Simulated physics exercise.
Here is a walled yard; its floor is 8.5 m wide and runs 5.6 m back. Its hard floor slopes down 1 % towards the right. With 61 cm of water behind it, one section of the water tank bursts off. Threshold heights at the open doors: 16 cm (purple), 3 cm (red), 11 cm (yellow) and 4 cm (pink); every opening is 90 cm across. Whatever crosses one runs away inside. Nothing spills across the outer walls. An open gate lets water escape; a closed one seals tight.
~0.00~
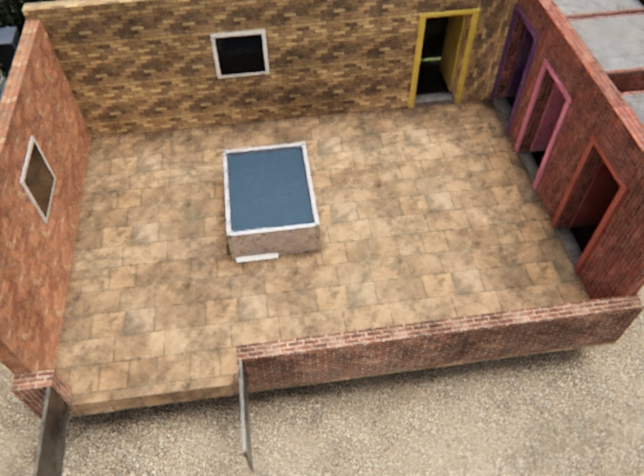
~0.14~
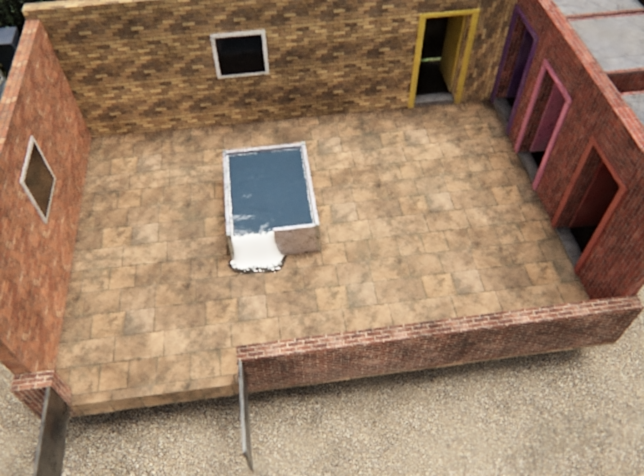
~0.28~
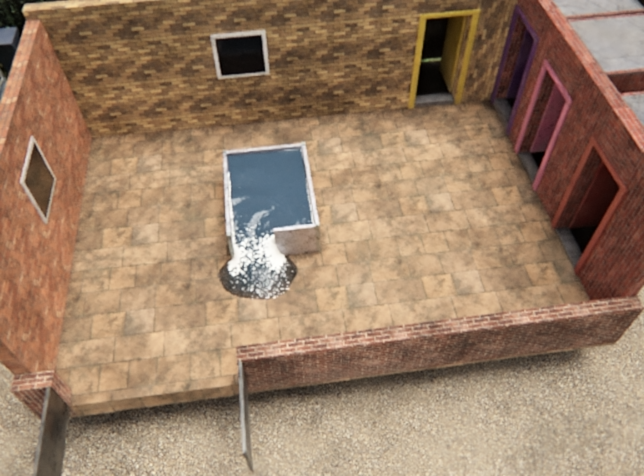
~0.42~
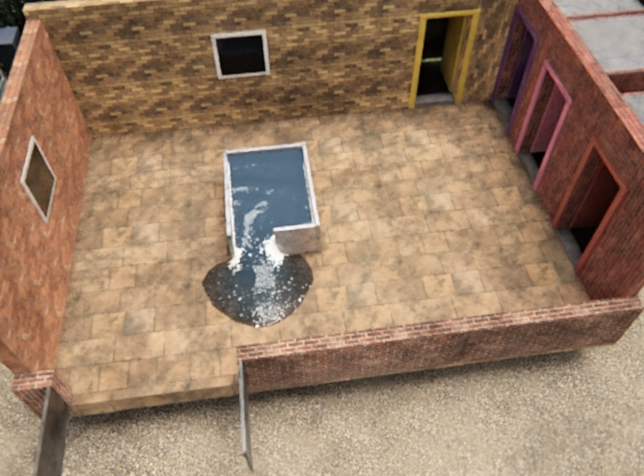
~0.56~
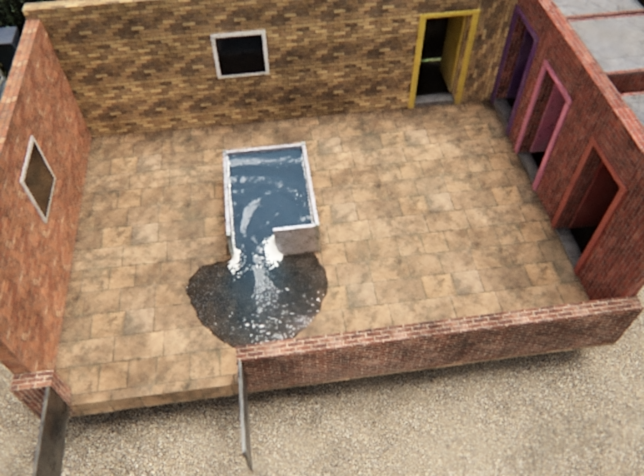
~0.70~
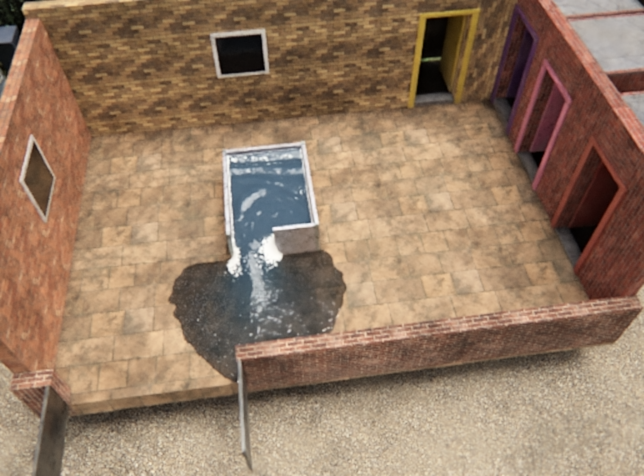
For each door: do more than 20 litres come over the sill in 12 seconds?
Door by door: At the purple door it does not reach the limit; at the red door it exceeds the limit; at the yellow door it does not reach the limit; at the pink door it keeps below the limit.
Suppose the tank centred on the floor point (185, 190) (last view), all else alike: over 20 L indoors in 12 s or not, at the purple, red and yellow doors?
Against that limit: Purple not over, red under, yellow not over.
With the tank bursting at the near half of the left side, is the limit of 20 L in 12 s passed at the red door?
Then: Red below.
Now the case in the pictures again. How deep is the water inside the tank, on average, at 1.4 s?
Roughly 42 cm on average.
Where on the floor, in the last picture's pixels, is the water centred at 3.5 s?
At about (300, 256).
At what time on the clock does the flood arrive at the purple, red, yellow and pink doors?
Arrival: Purple 6.5 s, red 3.6 s, yellow 8.5 s, pink 5.0 s.
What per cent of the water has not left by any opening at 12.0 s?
Some 54 per cent remains.
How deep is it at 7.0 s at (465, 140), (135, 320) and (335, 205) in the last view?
Roughly 1, 1 and 0 cm, in turn.
After 1.4 s water covers 15 % of the floor and is deepest (33 cm) near (252, 260); purple door not reached, red door not reached, yellow door not reached, pink door not reached.
After 2.2 s water covers 20 % of the floor and is deepest (25 cm) near (252, 260); purple door not reached, red door not reached, yellow door not reached, pink door not reached.
After 3.5 s water covers 30 % of the floor and is deepest (19 cm) near (252, 260); purple door not reached, red door not reached, yellow door not reached, pink door not reached.
After 7.0 s water covers 40 % of the floor and is deepest (10 cm) near (252, 260); purple door 2 cm at the sill, 0 L in, red door 7 cm at the sill, 37 L in, yellow door not reached, pink door 4 cm at the sill, 0 L in.
After 12.0 s water covers 45 % of the floor and is deepest (6 cm) near (503, 127); purple door 6 cm at the sill, 0 L in, red door 5 cm at the sill, 63 L in, yellow door 4 cm at the sill, 0 L in, pink door 4 cm at the sill, 0 L in.
